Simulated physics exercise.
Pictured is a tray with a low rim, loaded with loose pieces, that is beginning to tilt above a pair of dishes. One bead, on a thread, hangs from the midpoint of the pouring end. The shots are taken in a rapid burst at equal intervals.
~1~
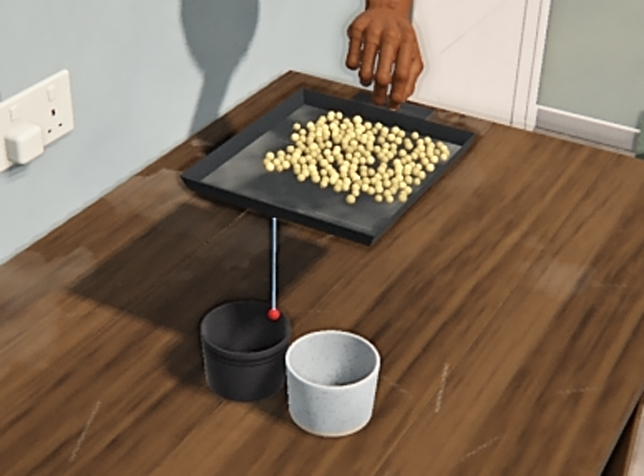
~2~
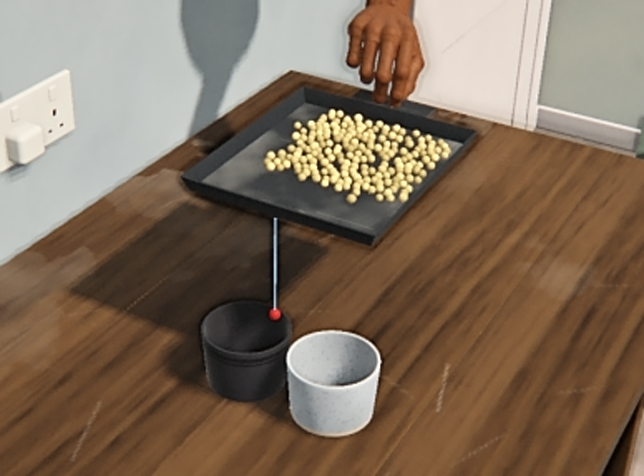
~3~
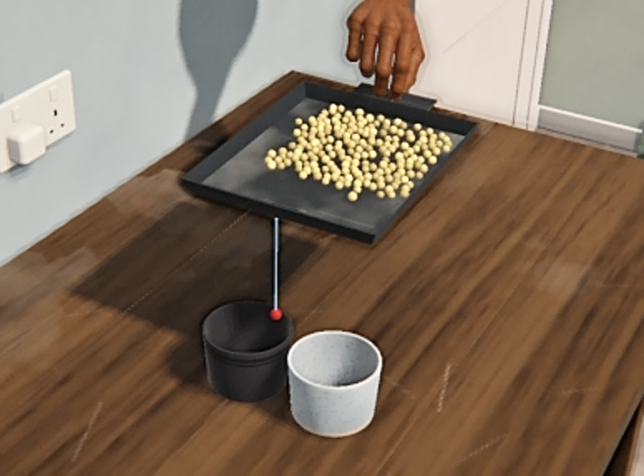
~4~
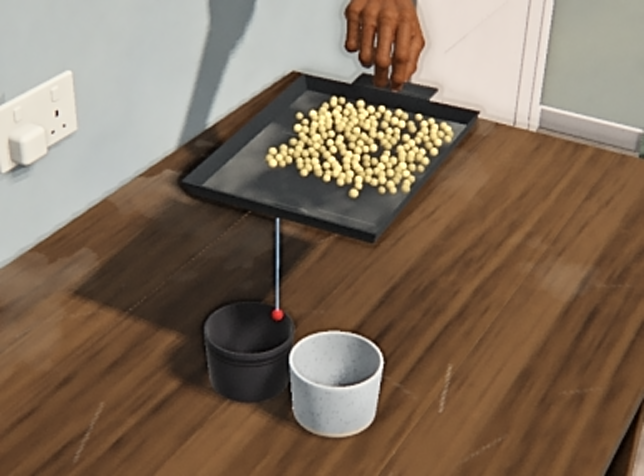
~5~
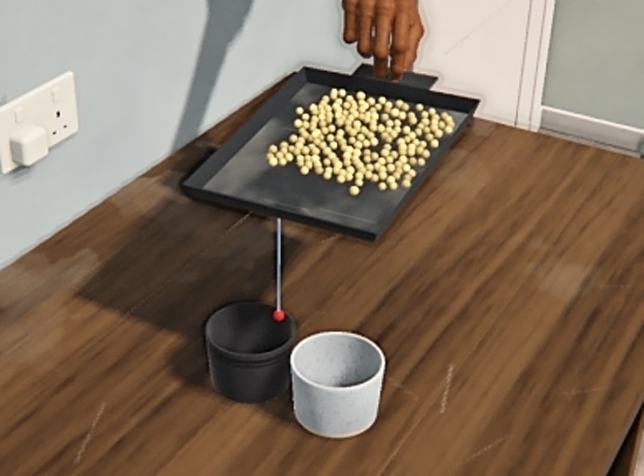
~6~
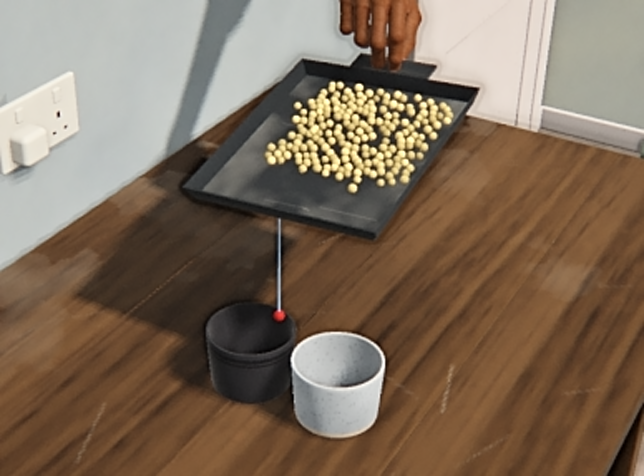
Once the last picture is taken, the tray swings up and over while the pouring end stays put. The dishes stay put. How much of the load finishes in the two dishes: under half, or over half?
Under half.
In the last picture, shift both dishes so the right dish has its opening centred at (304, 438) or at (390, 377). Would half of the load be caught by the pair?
At place one not up to half; at place two not up to half.
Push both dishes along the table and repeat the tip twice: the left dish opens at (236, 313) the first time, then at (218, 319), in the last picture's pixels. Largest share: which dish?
Well, first the one further left, then the one further left.
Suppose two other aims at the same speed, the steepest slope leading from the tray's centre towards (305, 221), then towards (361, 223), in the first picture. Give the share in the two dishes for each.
I'd put it at some 70 % and then some 70 %.
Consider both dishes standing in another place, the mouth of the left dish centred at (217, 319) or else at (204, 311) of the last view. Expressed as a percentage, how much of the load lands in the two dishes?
Close to 70 in a hundred, then close to 80 in a hundred.
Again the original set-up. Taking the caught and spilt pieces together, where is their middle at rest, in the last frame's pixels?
The centre comes to rest close to (196, 368).
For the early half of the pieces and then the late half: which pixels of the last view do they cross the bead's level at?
First half (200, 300); second half (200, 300).
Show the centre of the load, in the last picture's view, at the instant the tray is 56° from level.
I'd mark the middle close to (236, 198).
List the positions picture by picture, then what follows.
In the first frame, corners of the pouring end (189, 174) and (370, 230), level; middle of the load (357, 156), soya beans; left dish (222, 372); right dish (310, 405); bead on its thread (274, 314).
In the second frame, corners of the pouring end (190, 175) and (371, 230), level; middle of the load (358, 154).
In the third frame, corners of the pouring end (191, 177) and (372, 229), tipped barely, lowest at the left corner; middle of the load (359, 150).
In the fourth frame, corners of the pouring end (191, 179) and (373, 228), tipped a little, lowest at the left corner; middle of the load (360, 144).
In the fifth frame, corners of the pouring end (192, 182) and (373, 227), tipped a little, lowest at the left corner; middle of the load (360, 138).
In the sixth frame, corners of the pouring end (192, 184) and (372, 226), tipped a little, lowest at the left corner; middle of the load (359, 132); left dish (228, 373); right dish (315, 407).
Just after the last frame, tray tipped steeply; the larger part on the tray; just a few in the left dish; about a tenth outside both; about a tenth in the air.
A moment on, tray tipped right over; about a tenth on the tray; roughly a quarter in the left dish; roughly half outside both; roughly a quarter in the air.
Further on, tray tipped past a quarter turn; roughly a third in the left dish; roughly two thirds outside both.
When it is over, tray tipped past a quarter turn; not one in the right dish; roughly a third in the left dish; roughly two thirds outside both.
